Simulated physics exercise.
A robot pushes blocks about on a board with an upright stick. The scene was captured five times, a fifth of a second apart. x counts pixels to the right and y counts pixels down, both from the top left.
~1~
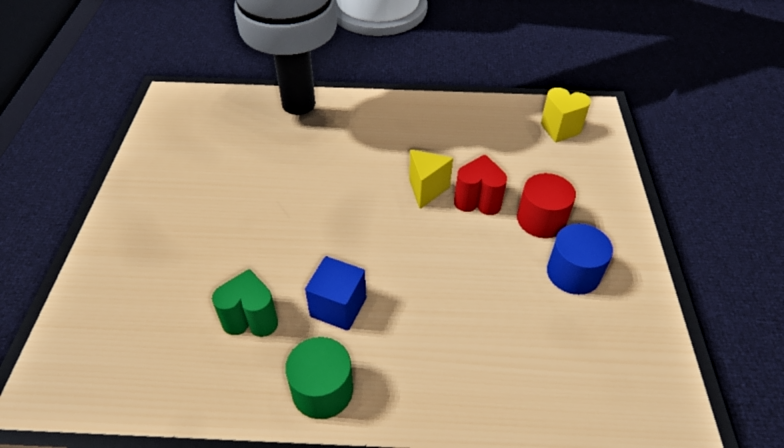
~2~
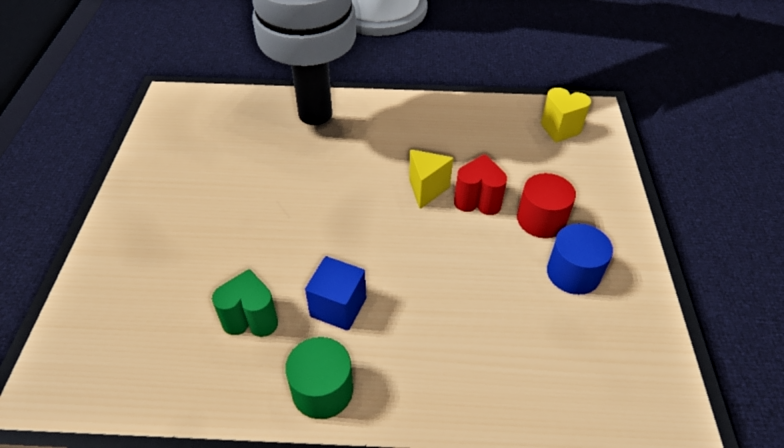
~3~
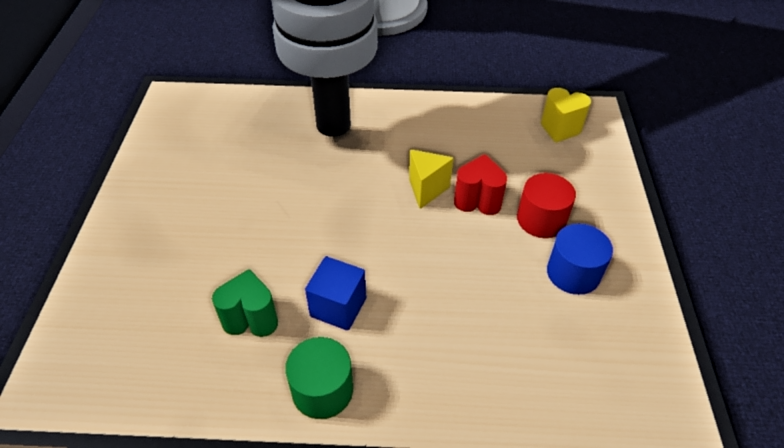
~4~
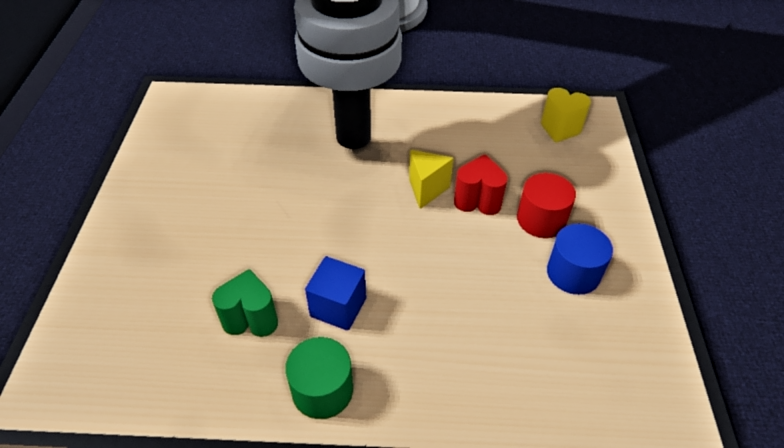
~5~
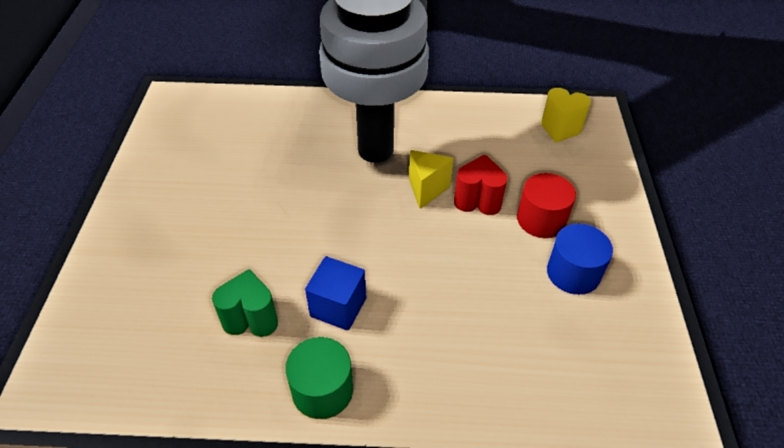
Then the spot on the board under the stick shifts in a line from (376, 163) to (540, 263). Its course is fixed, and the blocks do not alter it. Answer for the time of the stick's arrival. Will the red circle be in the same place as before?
It seems not.
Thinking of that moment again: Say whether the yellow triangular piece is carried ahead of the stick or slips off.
I think it loses its spot in front.
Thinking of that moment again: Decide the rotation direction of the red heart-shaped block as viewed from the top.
Looking down, it rotates anti-clockwise.
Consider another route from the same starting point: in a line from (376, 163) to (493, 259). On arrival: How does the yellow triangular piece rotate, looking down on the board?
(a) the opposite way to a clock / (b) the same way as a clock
Choice a: The opposite way to a clock.
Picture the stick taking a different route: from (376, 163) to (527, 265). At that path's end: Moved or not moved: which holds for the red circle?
That block is shifted.
The first path, step by step. One third of the way, stick (427, 182); yellow triangular piece (457, 179), turned 50° clockwise; red heart-shaped block (499, 183), turned 50° anticlockwise.
Two thirds of the way, stick (482, 216); yellow triangular piece (501, 224), turned 85° clockwise; red heart-shaped block (520, 186), turned 95° anticlockwise; red circle (563, 190).
At the end, stick (544, 252); yellow triangular piece (531, 259), turned 135° clockwise; red heart-shaped block (524, 185), turned 95° anticlockwise; red circle (567, 189); blue circle (599, 250).
